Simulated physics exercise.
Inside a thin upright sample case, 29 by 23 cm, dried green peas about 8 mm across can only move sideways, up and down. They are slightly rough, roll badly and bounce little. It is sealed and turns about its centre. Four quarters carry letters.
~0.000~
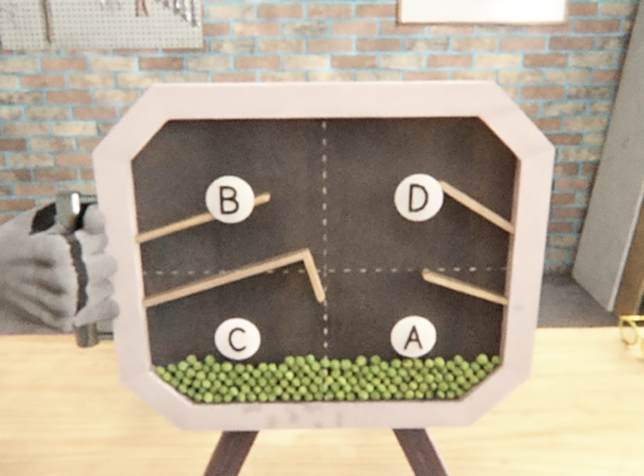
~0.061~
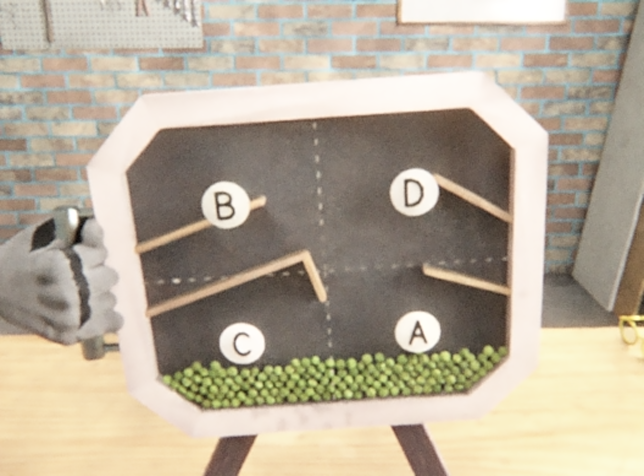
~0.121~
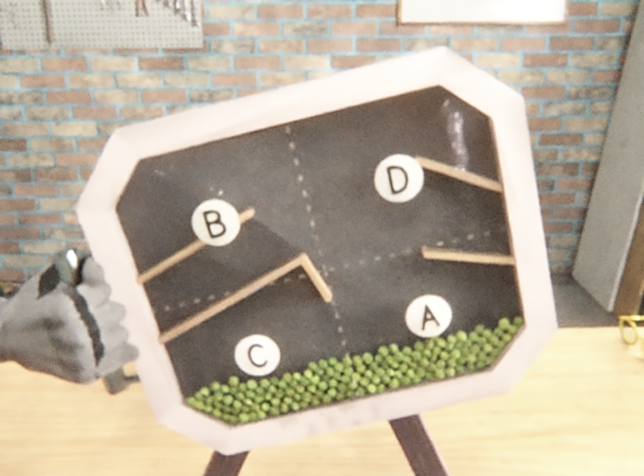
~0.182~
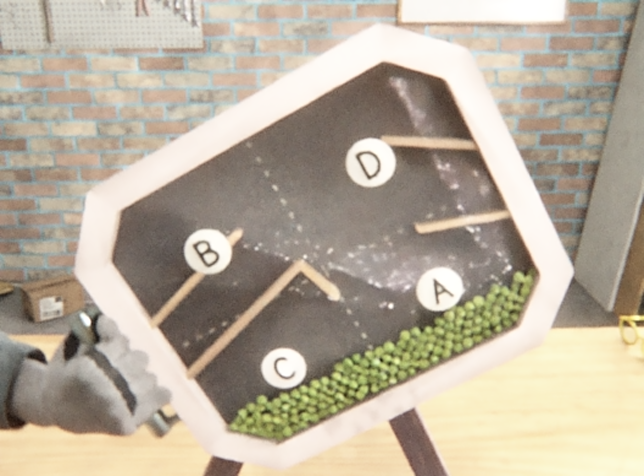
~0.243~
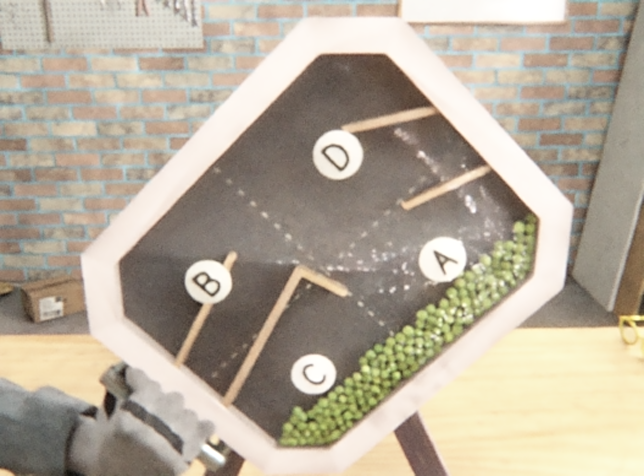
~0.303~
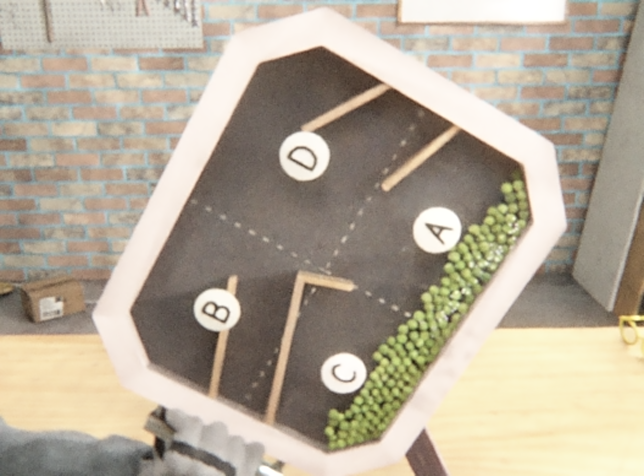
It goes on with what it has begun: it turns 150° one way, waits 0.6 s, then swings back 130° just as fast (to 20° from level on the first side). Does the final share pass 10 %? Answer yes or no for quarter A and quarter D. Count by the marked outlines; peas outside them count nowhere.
Quarter A no, quarter D no.
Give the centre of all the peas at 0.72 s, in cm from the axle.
About 10 cm right and 1 cm above.
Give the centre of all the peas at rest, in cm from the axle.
Some 5 cm left and 10 cm below.
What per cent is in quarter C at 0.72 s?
Some 100 per cent.
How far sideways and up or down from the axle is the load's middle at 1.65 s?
Some 4 cm right and 9 cm below.
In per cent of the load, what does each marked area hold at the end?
Quarter A: 0; quarter B: 0; quarter C: 100; quarter D: 0.
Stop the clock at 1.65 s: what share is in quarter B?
Roughly 0 per cent.
After 0.72 s, it stands 150° anticlockwise; the peas' middle is 10 cm right of and 1 cm above the centre; C 100 %.
After 1.65 s, it stands 84° anticlockwise; the peas' middle is 4 cm right of and 9 cm below the centre; C 100 %.
After 1.97 s, it stands 20° anticlockwise; the peas' middle is 6 cm left of and 10 cm below the centre; C 100 %.
At rest by 2.5 s, it stands 20° anticlockwise; A 0 %, B 0 %, C 100 %, D 0 %.
